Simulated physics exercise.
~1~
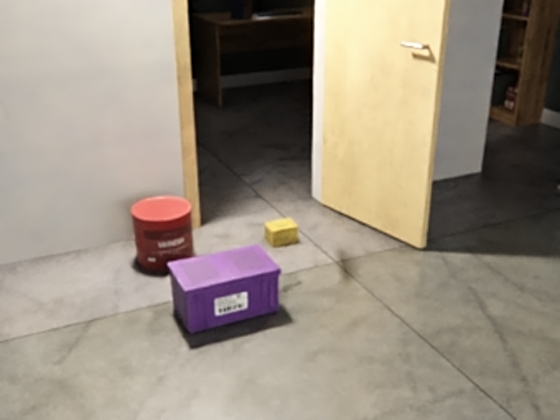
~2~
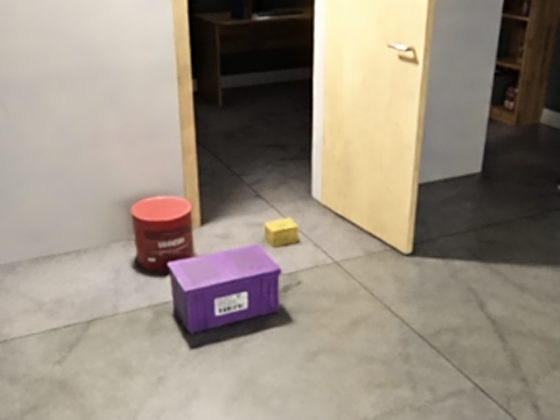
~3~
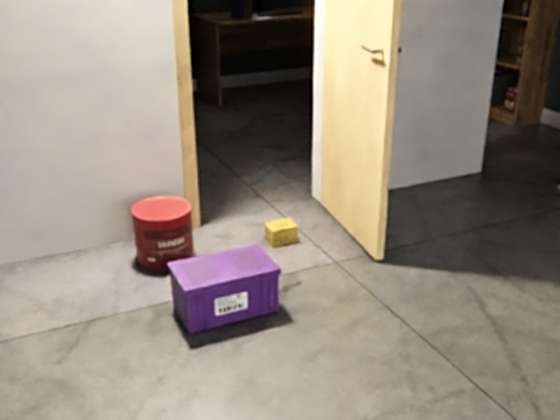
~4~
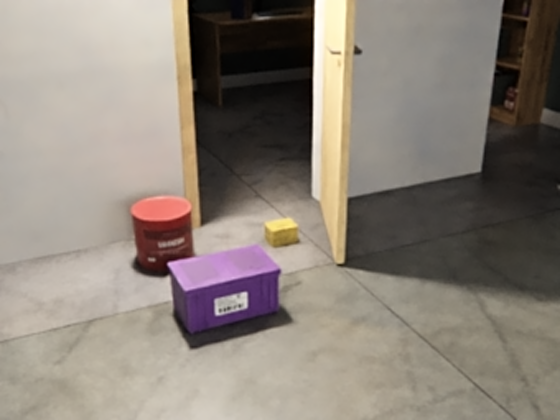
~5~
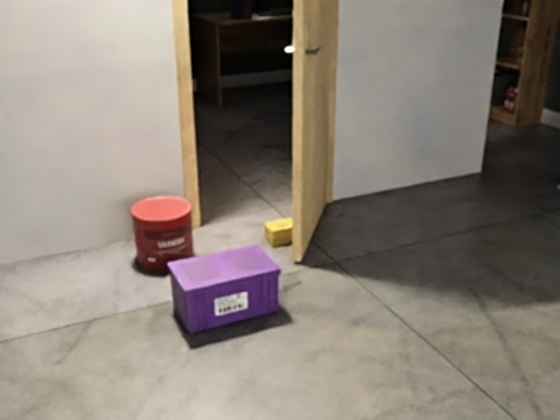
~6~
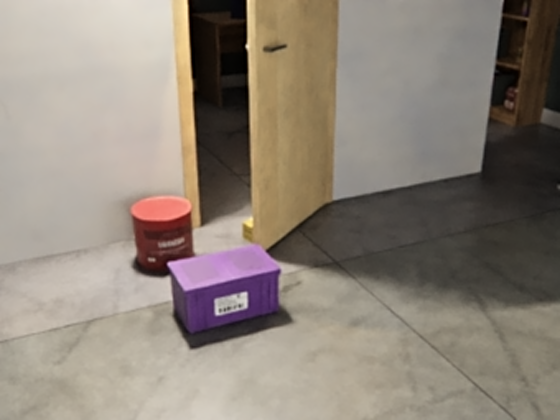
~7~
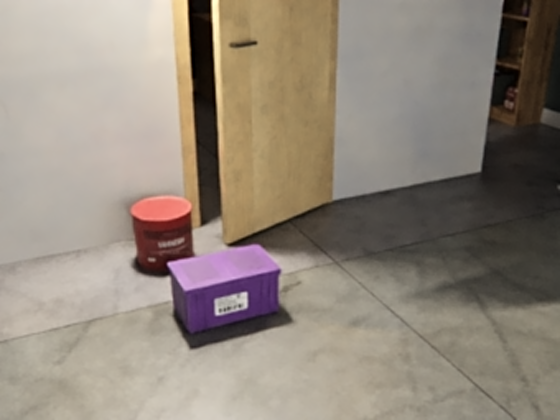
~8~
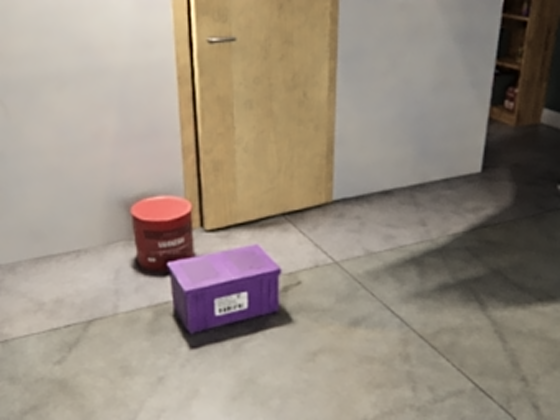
A door swings shut, sweeping a small yellow box left and out of view.
